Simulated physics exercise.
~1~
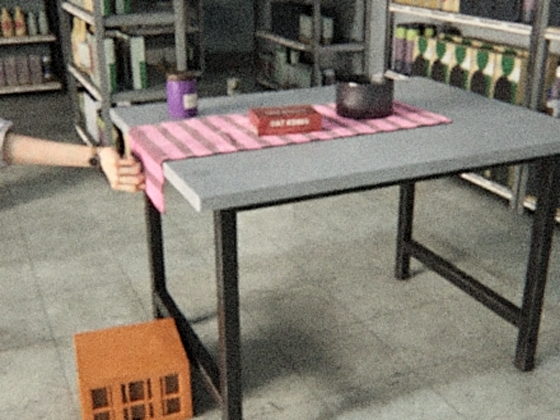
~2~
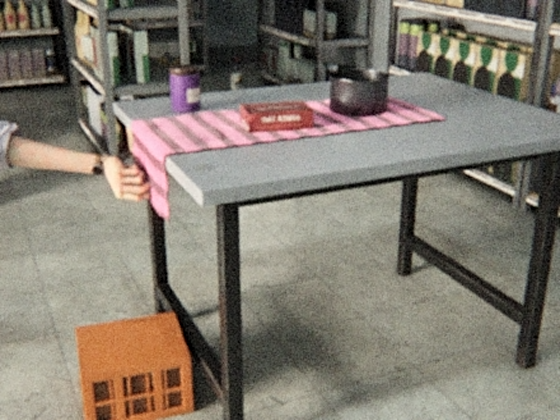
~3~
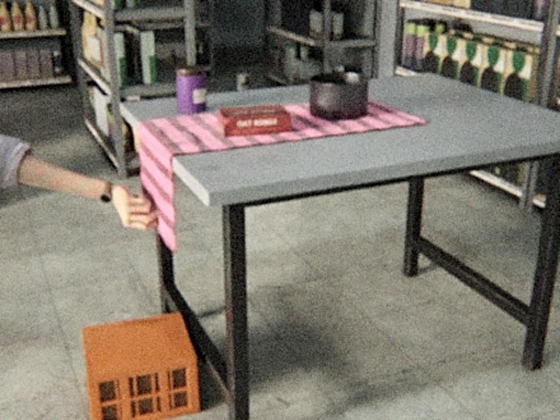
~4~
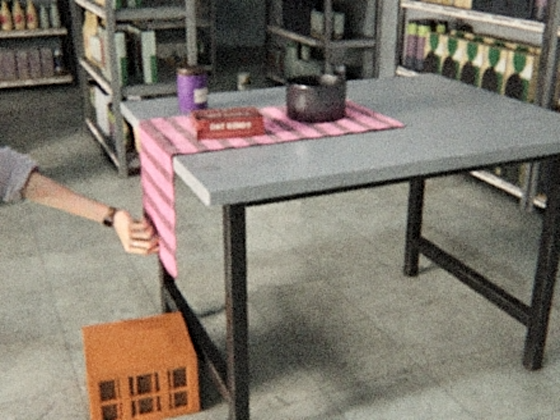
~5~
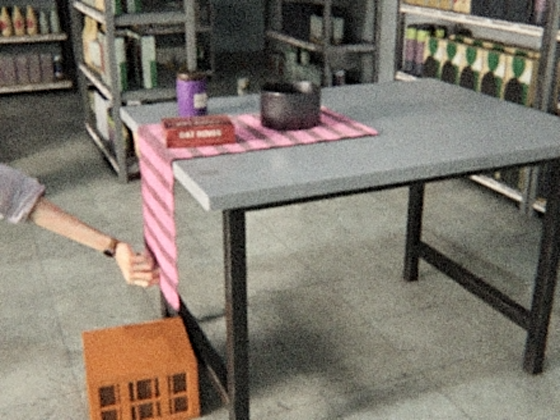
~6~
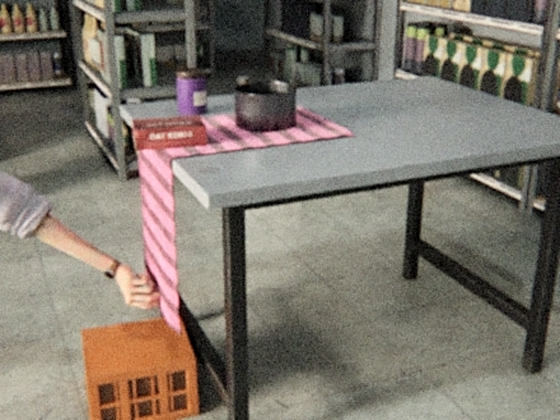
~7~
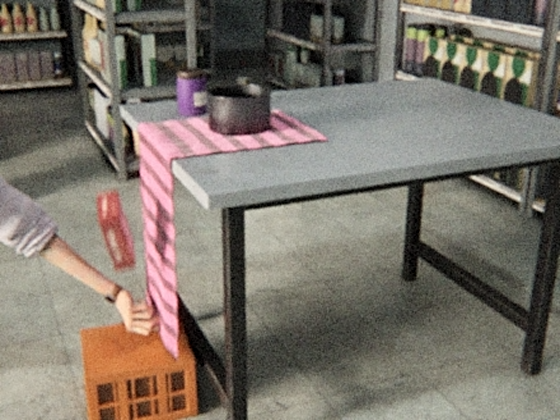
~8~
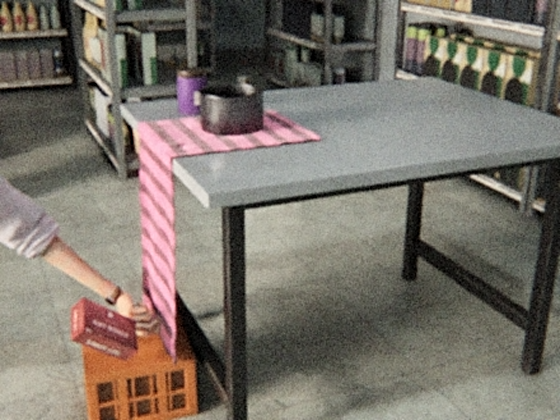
A pink striped scarf lies across a grey table in a room lined with stocked shelves, seen from slightly above by a gently swaying camera. On the table are a red packet, a dark pot and a purple jar near the back left, with an orange crate on the floor below. From the left, a hand steadily pulls the hanging cloth down, drawing the packet and pot leftward while the jar stays put. The packet reaches the edge, tips and tumbles off. It ends tilted atop the crate beside the hand, the hem reaching the crate, while pot and jar remain on the table.
